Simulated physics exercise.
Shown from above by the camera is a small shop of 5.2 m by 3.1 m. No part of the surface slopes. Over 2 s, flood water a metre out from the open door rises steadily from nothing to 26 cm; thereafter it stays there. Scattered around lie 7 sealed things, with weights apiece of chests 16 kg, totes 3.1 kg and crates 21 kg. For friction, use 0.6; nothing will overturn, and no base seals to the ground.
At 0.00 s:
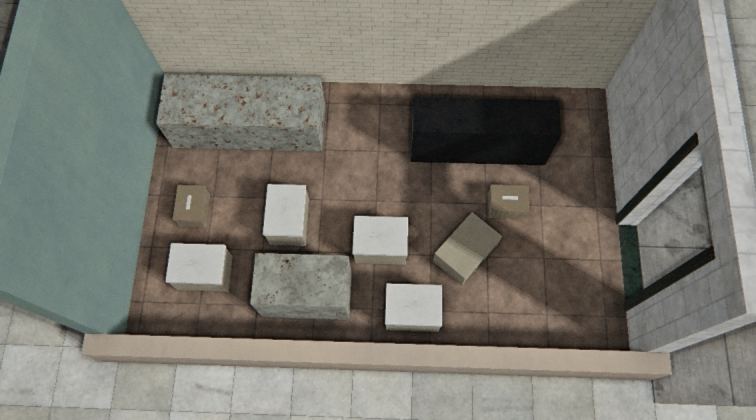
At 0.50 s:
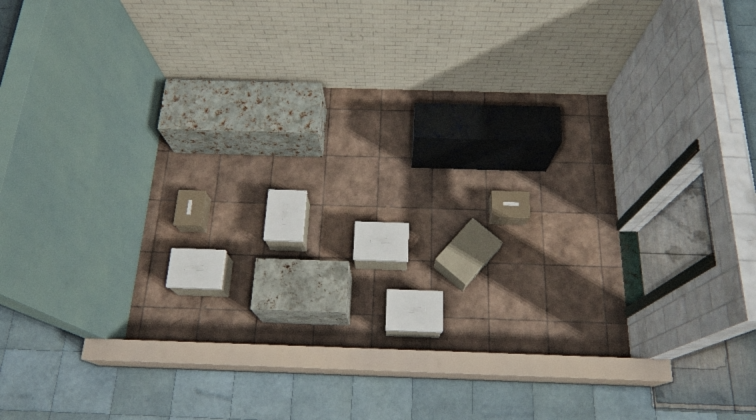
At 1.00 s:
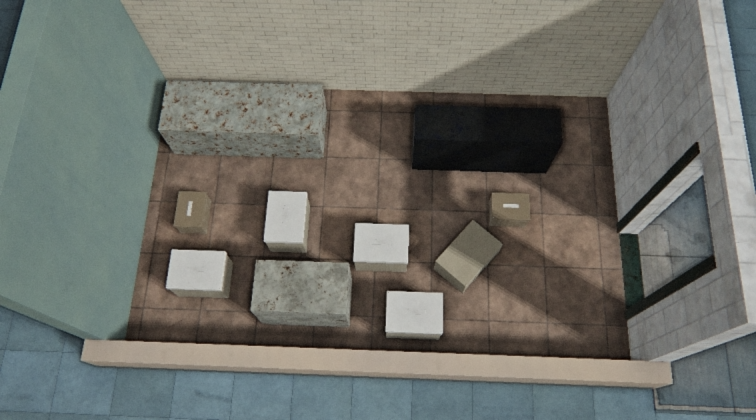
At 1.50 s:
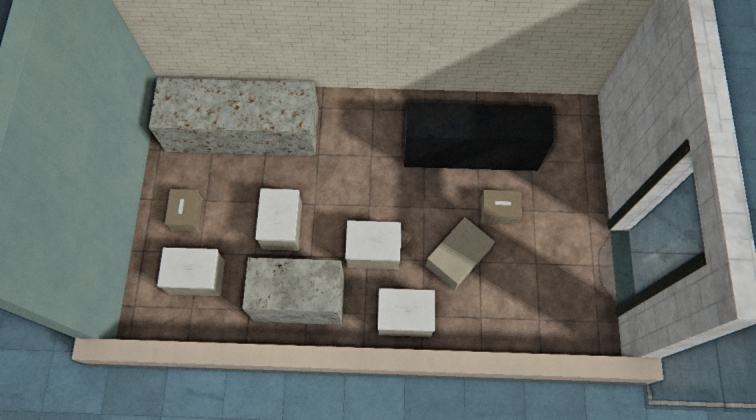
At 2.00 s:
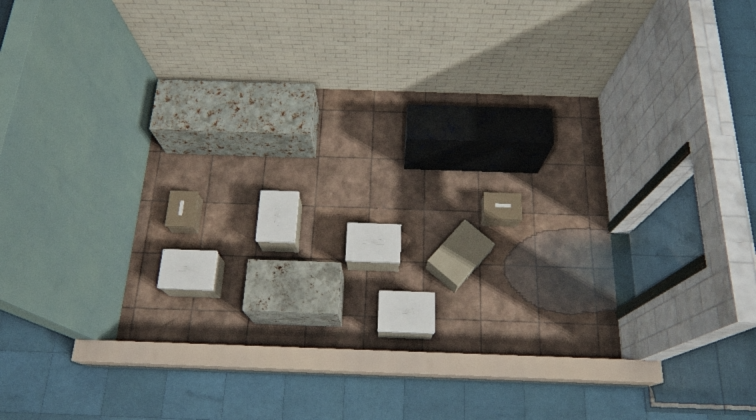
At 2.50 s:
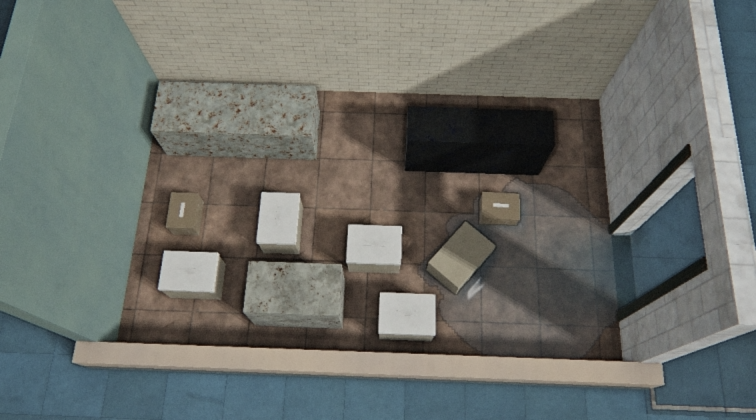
In a small walled shop seen from above, water covers the ground outside, then enters through the opening on the right and spreads in a thin sheet across the tiled floor around the nearest boxes, which barely move.
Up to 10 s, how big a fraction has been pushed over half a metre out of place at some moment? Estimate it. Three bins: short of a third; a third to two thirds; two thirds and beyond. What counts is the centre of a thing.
Large share.
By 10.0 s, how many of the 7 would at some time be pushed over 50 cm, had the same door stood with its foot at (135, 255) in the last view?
Then it comes to 6.
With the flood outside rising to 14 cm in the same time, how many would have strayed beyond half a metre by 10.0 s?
1.
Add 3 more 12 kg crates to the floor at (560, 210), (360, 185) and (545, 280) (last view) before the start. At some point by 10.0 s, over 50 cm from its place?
Taking them in order, the first is within that distance, the second is beyond that distance and the third is beyond that distance.
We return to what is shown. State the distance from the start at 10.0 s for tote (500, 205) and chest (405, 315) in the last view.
Shifts: 350 cm / 250 cm.
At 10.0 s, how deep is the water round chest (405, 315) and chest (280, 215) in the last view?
14 and 14 cm.
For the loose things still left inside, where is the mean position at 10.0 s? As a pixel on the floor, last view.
I'd say about (208, 218) in the last view.
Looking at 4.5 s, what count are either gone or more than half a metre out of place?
By then the count is 2.
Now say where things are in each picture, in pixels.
A tote at (510, 198), on the bottom; a chest at (414, 304) rests on the ground; water covers 0.0 m2; 0 of 7 have shifted, in the first frame.
A tote at (511, 204), on the bottom; a chest at (414, 310), on the bottom; water covers 0.0 m2; 0 of 7 have shifted, in the second frame.
A tote at (511, 206) rests on the ground; a chest at (414, 312) rests on the ground; 0.0 m2 under water; 0 of 7 have shifted, in the third frame.
A tote at (503, 204), on the bottom; a chest at (407, 309), on the bottom; water covers 0.1 m2; 0 of 7 have shifted, in the fourth frame.
A tote at (503, 206) rests on the ground; a chest at (406, 311) rests on the ground; 0.8 m2 under water; 0 of 7 have shifted, in the fifth frame.
A tote at (501, 206) rests on the ground, 4 cm from its start; a chest at (407, 313) rests on the ground; 2.6 m2 under water; 0 of 7 have shifted, in the sixth frame.
After 3.5 s 1 of 7 are over 50 cm from their spots; 1 afloat.
After 4.5 s 2 of 7 are over 50 cm from their spots; 2 afloat.
After 7.0 s 4 of 7 are over 50 cm from their spots; 5 afloat.
After 10.0 s 6 of 7 are over 50 cm from their spots, and 7 have been at some point; 7 afloat.
